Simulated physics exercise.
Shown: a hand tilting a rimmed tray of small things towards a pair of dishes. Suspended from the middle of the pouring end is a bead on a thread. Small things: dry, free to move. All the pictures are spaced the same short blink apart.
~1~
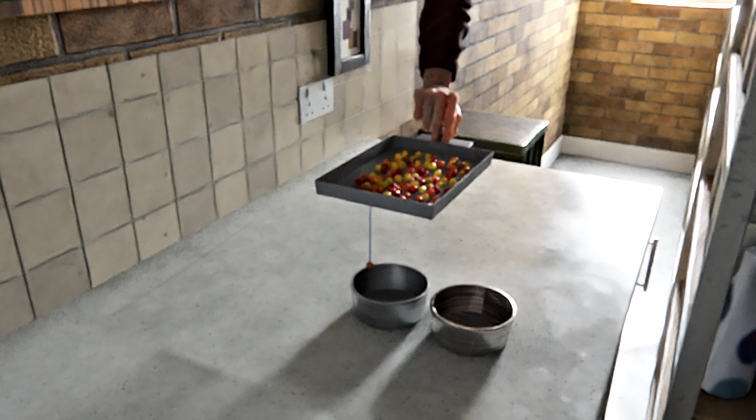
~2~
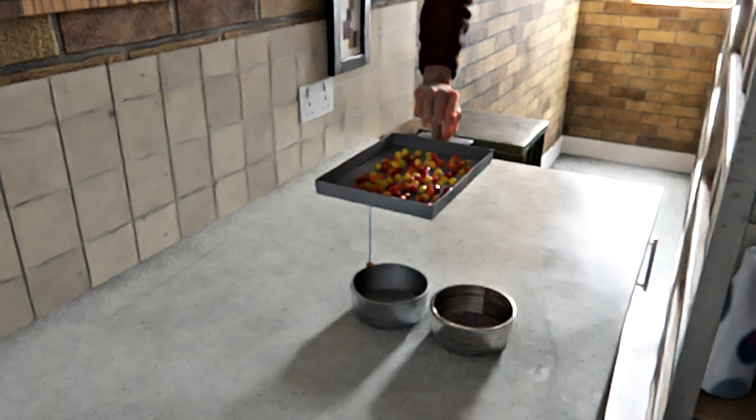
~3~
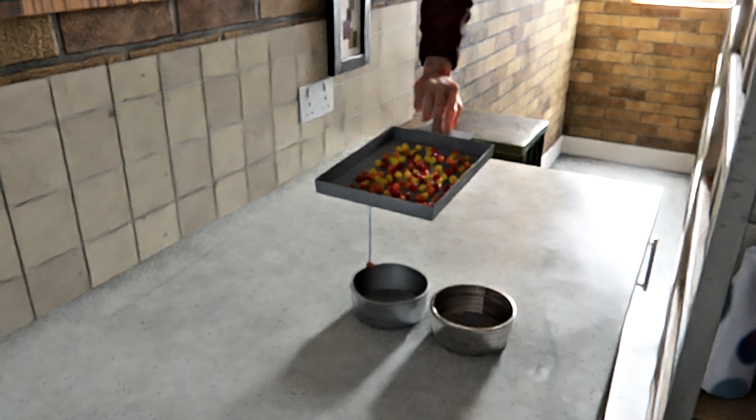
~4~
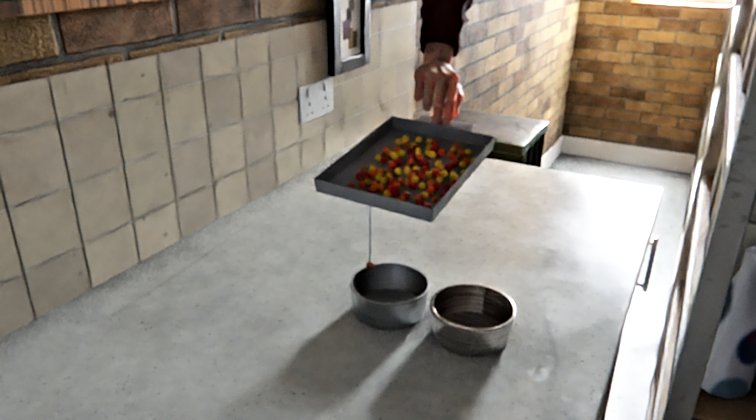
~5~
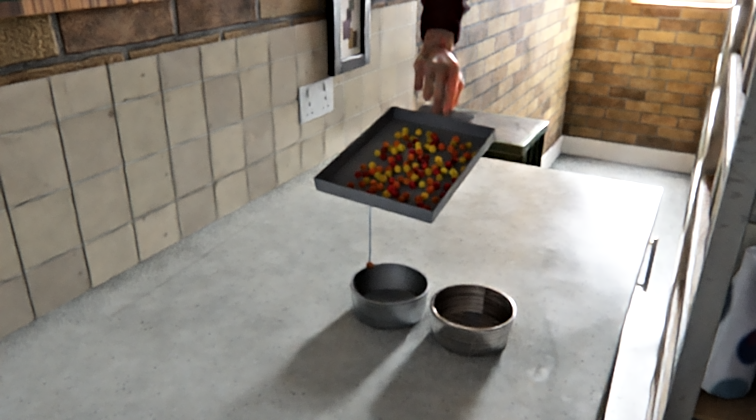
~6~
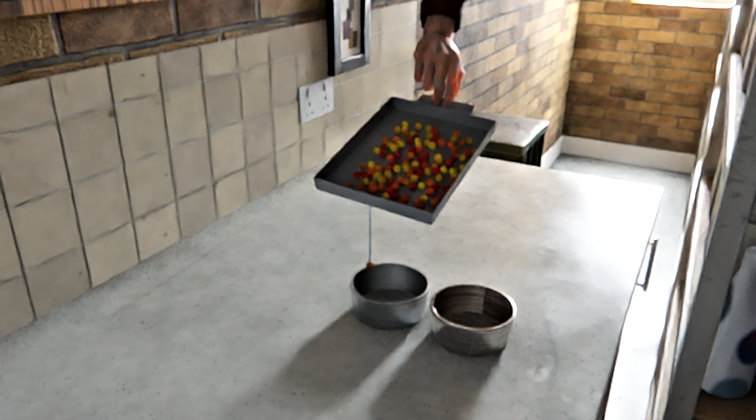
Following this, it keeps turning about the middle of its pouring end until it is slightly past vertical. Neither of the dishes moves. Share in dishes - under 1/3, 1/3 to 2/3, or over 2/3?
1/3 to 2/3.
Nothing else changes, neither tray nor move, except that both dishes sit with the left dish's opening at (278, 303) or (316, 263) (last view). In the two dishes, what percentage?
You'd end up with around 0 per cent and then around 40 per cent.
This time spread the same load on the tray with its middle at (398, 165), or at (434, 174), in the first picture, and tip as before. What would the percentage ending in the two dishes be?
About 50 % and 40 %.
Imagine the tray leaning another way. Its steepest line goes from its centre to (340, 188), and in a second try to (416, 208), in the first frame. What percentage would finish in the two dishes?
Lab note: Try 1 = 0 %, try 2 = 60 %.
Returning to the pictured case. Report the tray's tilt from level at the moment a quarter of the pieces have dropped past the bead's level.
95°.
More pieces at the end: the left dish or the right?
Answer: The leftmost one.
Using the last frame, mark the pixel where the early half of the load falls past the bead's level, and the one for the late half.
First close to (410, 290), next close to (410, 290).
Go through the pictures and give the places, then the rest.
In the first frame, corners of the pouring end at (317, 180) and (432, 205), level; middle of the load at (416, 177), round plastic beads; left dish at (372, 312); right dish at (457, 338); bead on its thread at (370, 265).
In the second frame, corners of the pouring end at (316, 179) and (432, 205), level; middle of the load at (416, 176).
In the third frame, corners of the pouring end at (316, 179) and (432, 206), tipped barely, lowest at the right corner; middle of the load at (416, 174).
In the fourth frame, corners of the pouring end at (316, 178) and (432, 208), tipped a little, lowest at the right corner; middle of the load at (416, 169).
In the fifth frame, corners of the pouring end at (315, 177) and (432, 210), tipped a little, lowest at the right corner; middle of the load at (416, 166).
In the sixth frame, corners of the pouring end at (315, 177) and (432, 212), tipped clearly, lowest at the right corner; middle of the load at (415, 165), nearly all on the move; left dish at (372, 312); right dish at (457, 338).
Soon, tray tipped steeply; nearly all on the tray; a stray few in the air.
A while on, tray tipped right over; about half on the tray; a stray few in the right dish; a small part in the left dish; about a quarter outside both; about a quarter in the air.
Towards the end, tray tipped past a quarter turn; a small part in the right dish; about a third in the left dish; about half outside both.
Finally, tray tipped past a quarter turn; a small part in the right dish; about a third in the left dish; about half outside both.
